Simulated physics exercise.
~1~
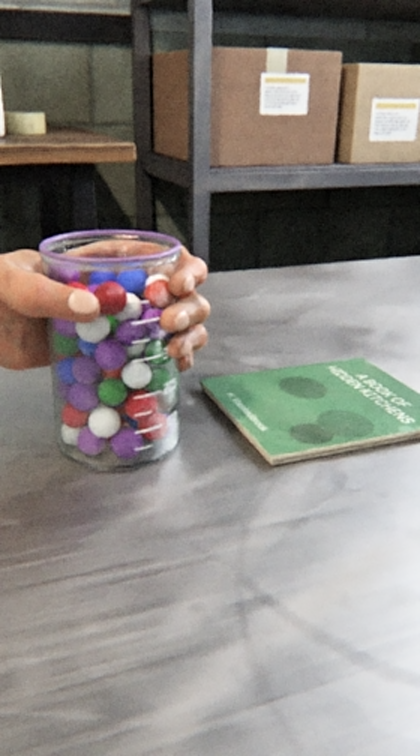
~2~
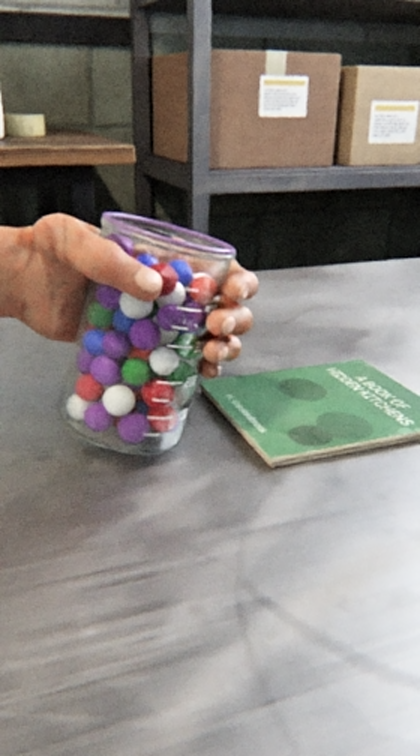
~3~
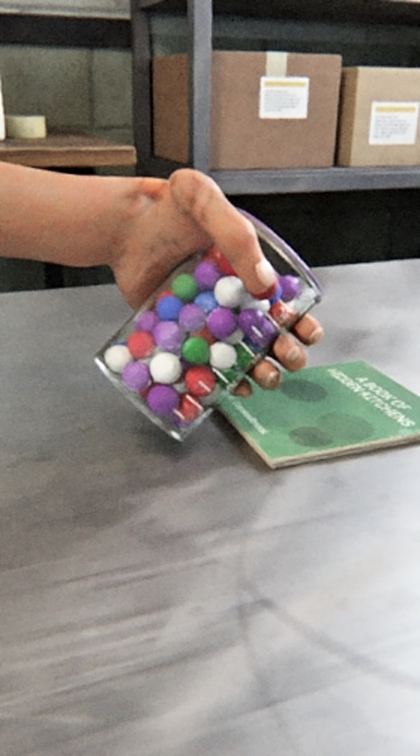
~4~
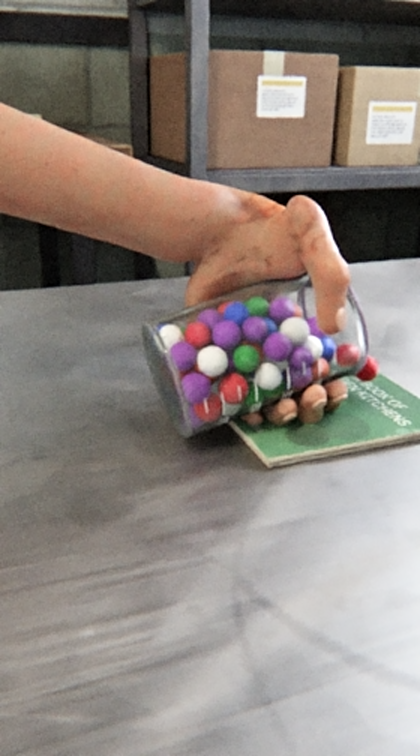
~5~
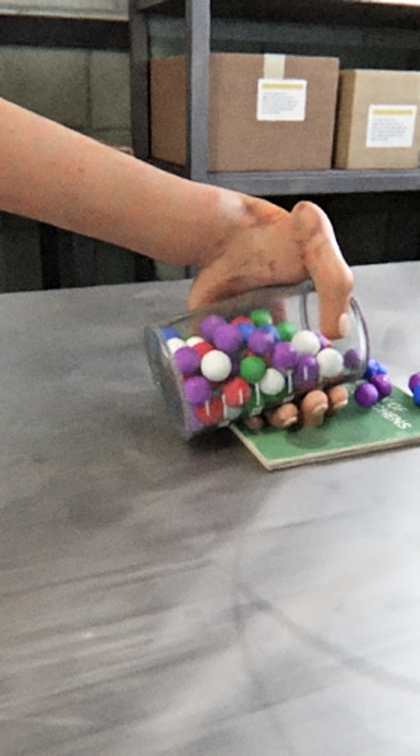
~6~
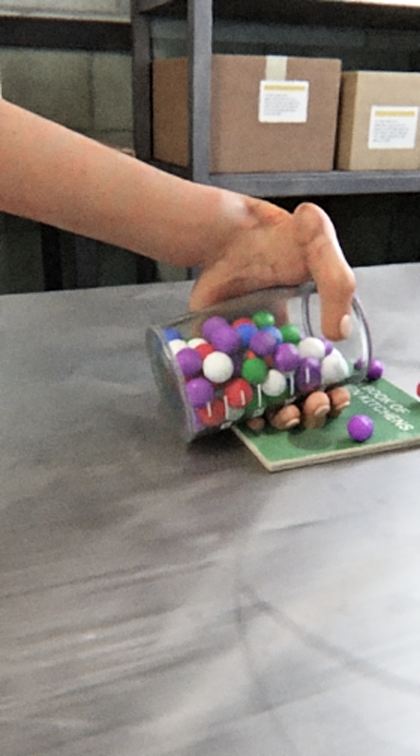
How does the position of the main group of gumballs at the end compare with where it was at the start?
At the start the gumballs are on the left, in the upright beaker beside the green book. By the end most of them are farther to the right, lying along the side of the tipped beaker against the book.
